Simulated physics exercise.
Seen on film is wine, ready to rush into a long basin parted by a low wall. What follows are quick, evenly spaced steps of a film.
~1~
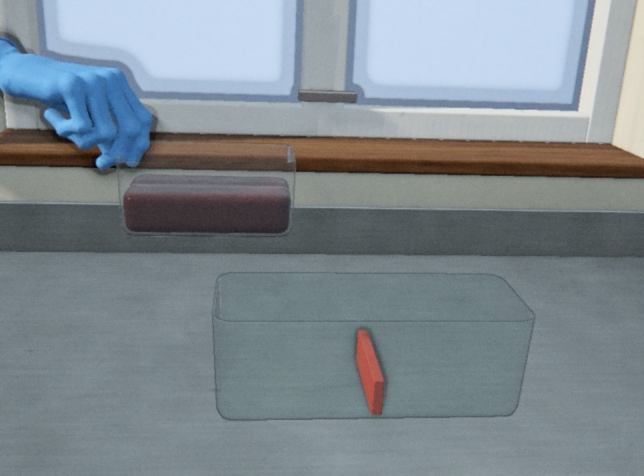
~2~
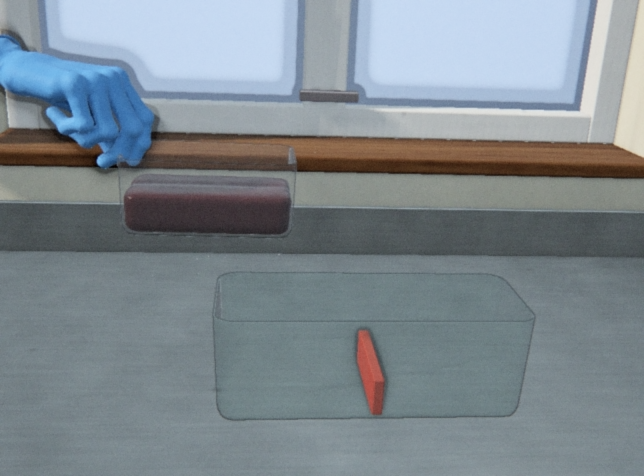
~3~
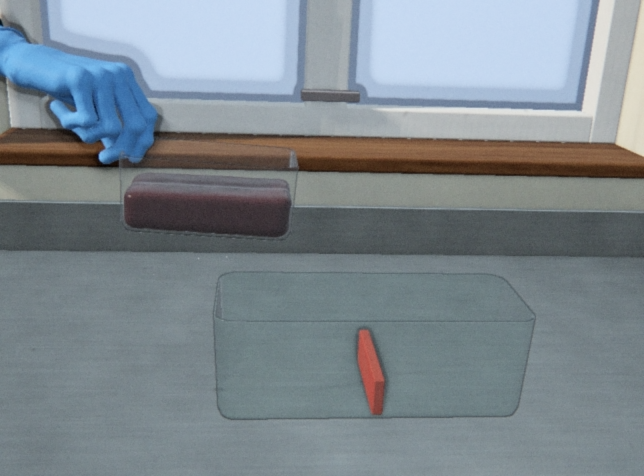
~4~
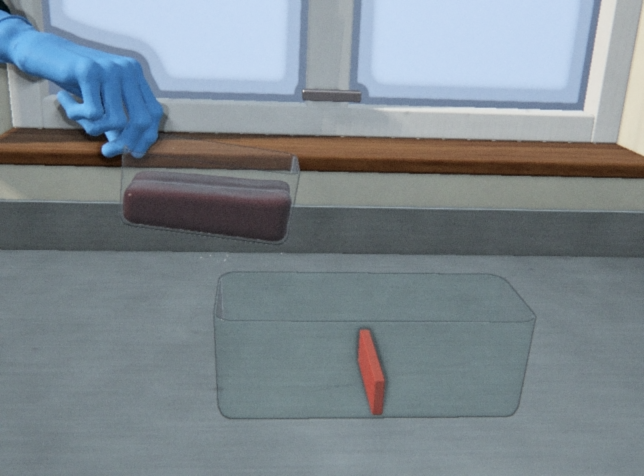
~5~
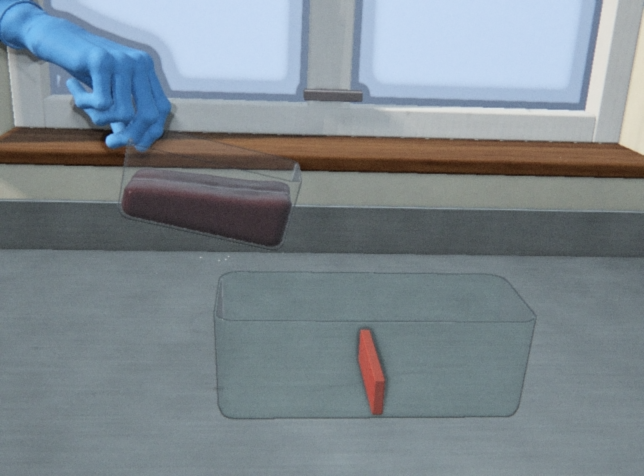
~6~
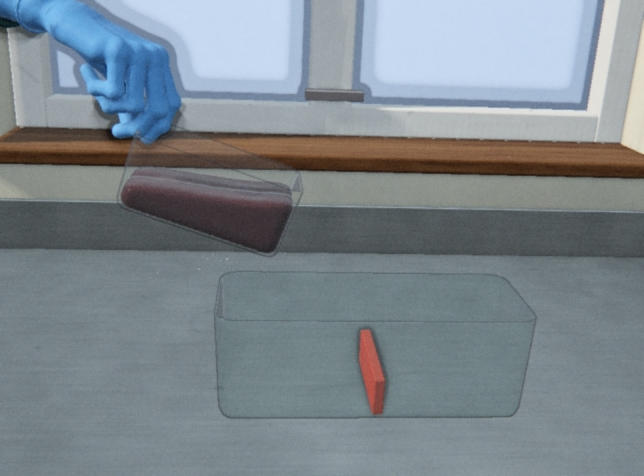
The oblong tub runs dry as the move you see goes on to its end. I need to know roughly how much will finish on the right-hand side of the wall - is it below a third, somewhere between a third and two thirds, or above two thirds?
Expect below a third of it there.
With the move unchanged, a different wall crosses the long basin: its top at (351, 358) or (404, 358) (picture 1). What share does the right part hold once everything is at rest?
First try: Roughly 15 per cent; second try: 5 per cent.
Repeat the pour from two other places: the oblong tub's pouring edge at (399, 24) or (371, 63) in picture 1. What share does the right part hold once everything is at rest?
It comes out at around 80 percent and then around 65 percent.
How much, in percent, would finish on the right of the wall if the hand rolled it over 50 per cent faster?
It comes to some 10 in a hundred.
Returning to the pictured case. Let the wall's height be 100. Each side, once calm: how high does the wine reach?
Left near 60; right near 0.
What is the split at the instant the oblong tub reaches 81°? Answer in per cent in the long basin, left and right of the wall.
Left: 25 %; right: 0 %.
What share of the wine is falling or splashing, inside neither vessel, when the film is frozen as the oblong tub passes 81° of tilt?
Estimated: 40 per cent or thereabouts.
A moment on, the oblong tub is tipped on its side and 35 per cent is still to pour, 26 is left of the wall and 0 right of it.
Next, the oblong tub is tipped right over and 9 per cent is still to pour, 80 is left of the wall and 2 right of it.
Then the oblong tub is tipped right over and 0 per cent is still to pour, 93 is left of the wall and 5 right of it.
Later the oblong tub is tipped right over and 0 per cent is still to pour, 93 is left of the wall and 5 right of it.
In the end 93 per cent lies left of the wall, 4 right of it and 2 outside.
